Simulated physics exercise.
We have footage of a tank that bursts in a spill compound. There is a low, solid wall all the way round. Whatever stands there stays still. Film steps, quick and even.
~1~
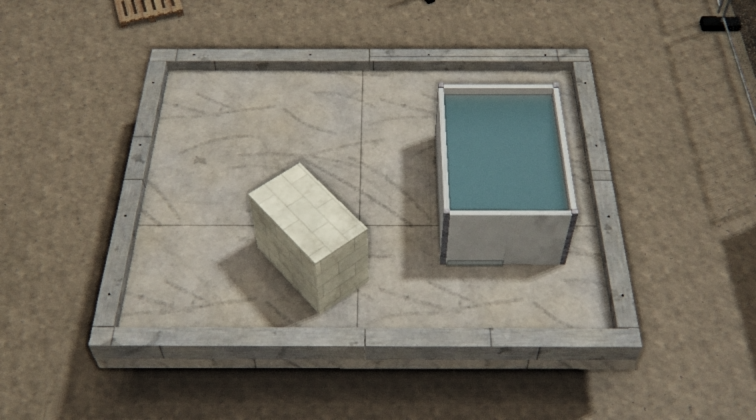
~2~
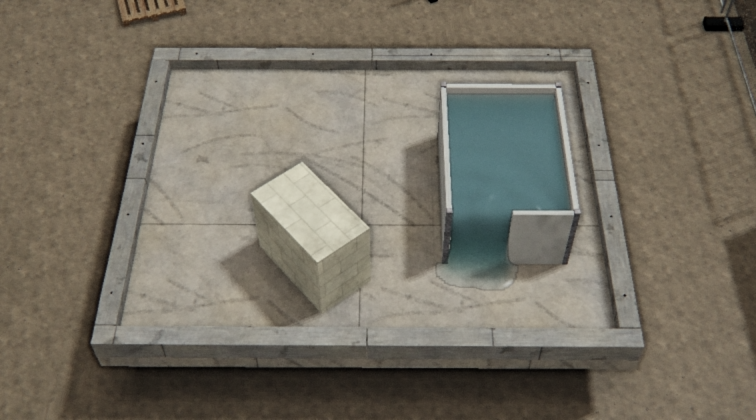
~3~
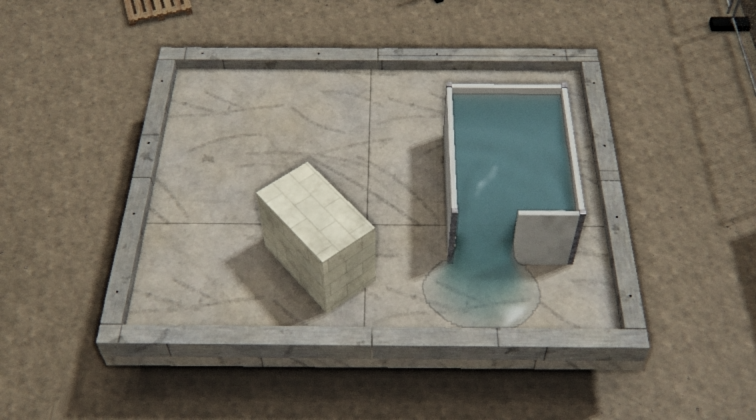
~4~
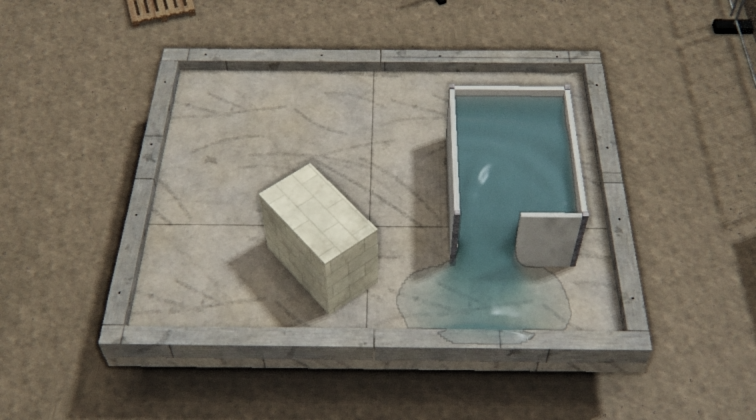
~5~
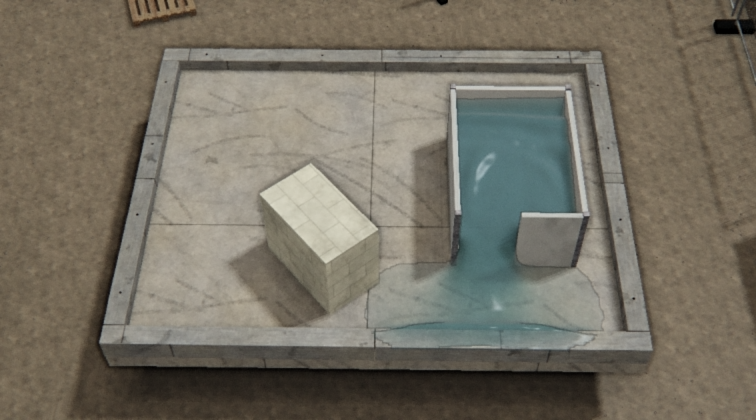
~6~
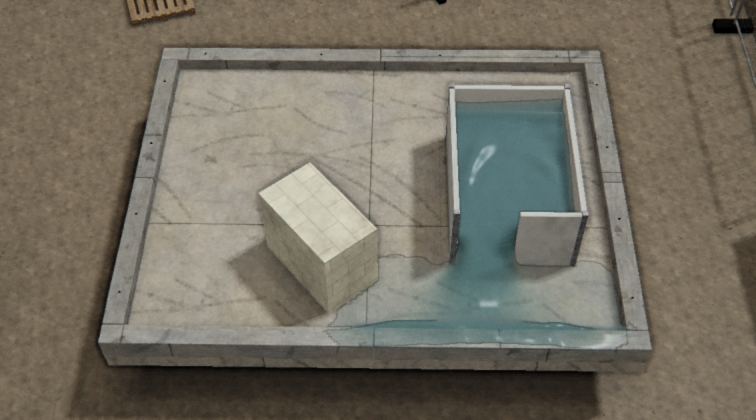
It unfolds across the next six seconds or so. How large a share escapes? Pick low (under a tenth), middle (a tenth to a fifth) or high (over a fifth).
I would say high, over a fifth.
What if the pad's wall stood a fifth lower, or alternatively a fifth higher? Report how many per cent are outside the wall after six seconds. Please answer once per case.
I'd put the first at around 40 percent and the second at around 22 percent.
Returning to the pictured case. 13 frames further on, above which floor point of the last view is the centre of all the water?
Roughly (463, 235).
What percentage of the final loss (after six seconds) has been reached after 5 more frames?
Roughly 35 percent.
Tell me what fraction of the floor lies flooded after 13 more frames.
Close to 40 percent, by my reckoning.
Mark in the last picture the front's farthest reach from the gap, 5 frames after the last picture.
Close to (129, 331).
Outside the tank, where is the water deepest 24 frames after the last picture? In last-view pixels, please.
Roughly (488, 336).
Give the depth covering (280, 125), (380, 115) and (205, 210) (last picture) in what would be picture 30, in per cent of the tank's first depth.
First spot roughly 2 %, second 0 %, third 6 %.
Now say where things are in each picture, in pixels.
The first frame shows the water tank at (503, 151) is whole and still.
In the second frame, the front is at (509, 275), out from the gap at (478, 241).
In the third frame, water pours out at (483, 245) and has run to (502, 325).
In the fourth frame, water pours out at (486, 248) and has run to a hidden place.
In the fifth frame, the front is at a hidden place, out from the gap at (486, 248).
In the sixth frame, water pours out at (485, 247) and has run to a hidden place.
A moment on, water covers 20 % of the floor; the low wall has let 6 % over.
Next, water covers 25 % of the floor; the low wall has let 11 % over.
Then, water covers 35 % of the floor; the low wall has let 24 % over.
Later, water covers 55 % of the floor; the low wall has let 29 % over.
In the end, water covers 75 % of the floor; the low wall has let 30 % over.
